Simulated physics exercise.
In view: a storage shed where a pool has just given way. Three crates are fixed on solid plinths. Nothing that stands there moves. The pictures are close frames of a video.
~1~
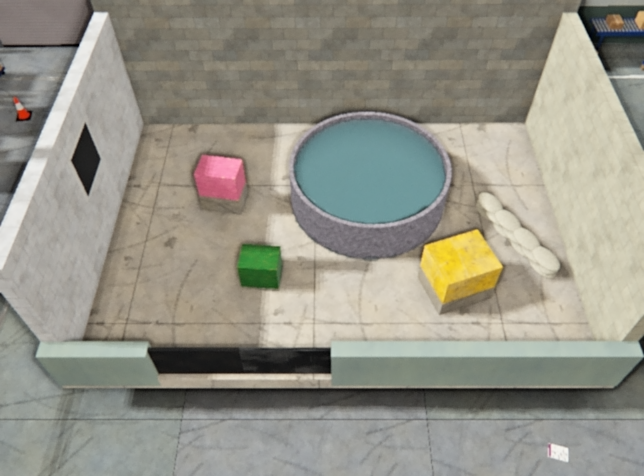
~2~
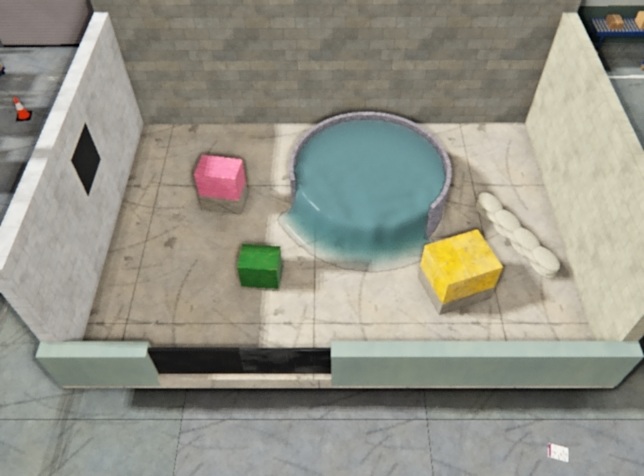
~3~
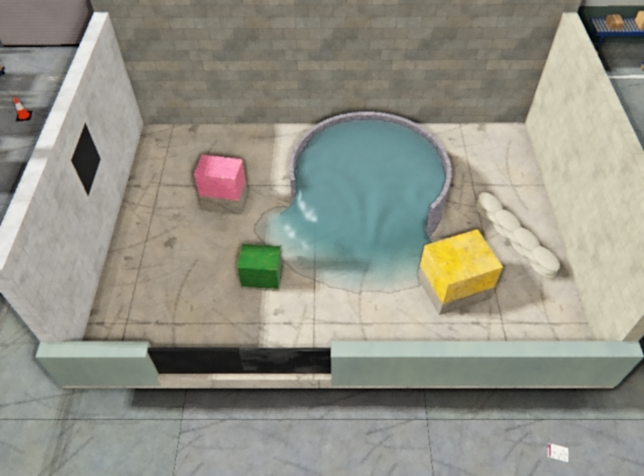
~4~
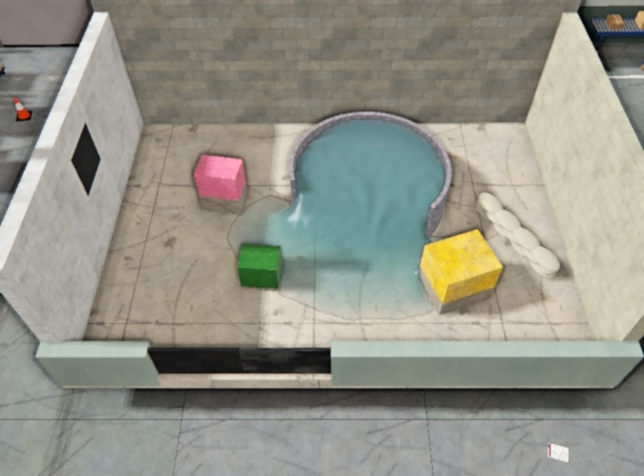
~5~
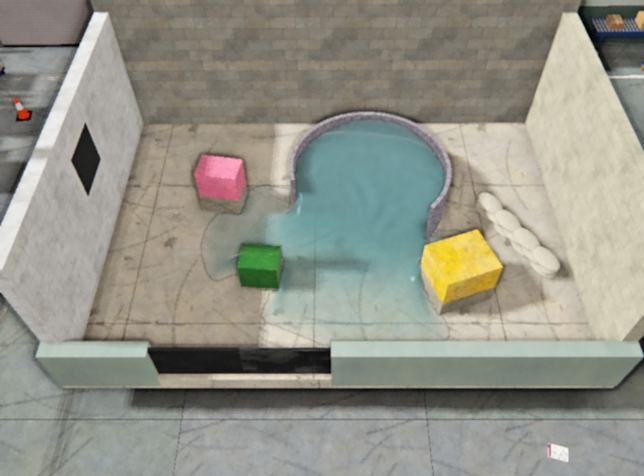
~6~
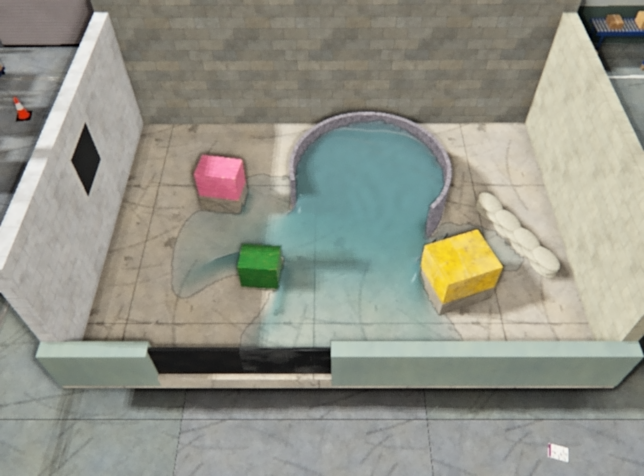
In a walled storage shed, water pouring from a round tank's broken front, spreading across the floor and around a green block.
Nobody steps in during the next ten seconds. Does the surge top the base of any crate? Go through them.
The pink crate keeps dry; the yellow crate is soaked; the green crate is soaked.
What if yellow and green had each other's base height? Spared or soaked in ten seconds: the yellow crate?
One by one: Yellow is soaked.
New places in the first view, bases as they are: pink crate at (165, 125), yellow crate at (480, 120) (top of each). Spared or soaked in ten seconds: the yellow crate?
Then: The yellow one remains dry.
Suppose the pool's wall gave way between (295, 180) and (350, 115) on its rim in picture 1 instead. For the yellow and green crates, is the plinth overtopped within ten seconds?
In short: The yellow one is safe; the green one is wetted.
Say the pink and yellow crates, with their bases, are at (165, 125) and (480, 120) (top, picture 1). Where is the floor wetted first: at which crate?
First comes the green one.
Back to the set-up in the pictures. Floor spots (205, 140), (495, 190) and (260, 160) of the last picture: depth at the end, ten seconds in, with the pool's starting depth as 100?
About 16, 18 and 16 per cent.
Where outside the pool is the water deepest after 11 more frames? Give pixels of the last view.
Near (336, 353).
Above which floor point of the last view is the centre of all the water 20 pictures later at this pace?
Around (313, 269).
A moment on, water covers 50 % of the floor; the pink crate water round its plinth, the yellow crate water round its plinth, the green crate water round its plinth.
Next, water covers 60 % of the floor; the pink crate water round its plinth, the yellow crate water round its plinth, the green crate water round its plinth.
Then, water covers 75 % of the floor; the pink crate water round its plinth, the yellow crate water round its plinth, the green crate water round its plinth.
Later, water covers 100 % of the floor; the pink crate water round its plinth, the yellow crate water round its plinth, the green crate water round its plinth.
In the end, water covers 100 % of the floor; the pink crate stayed above the water, the yellow crate was topped, the green crate was topped.
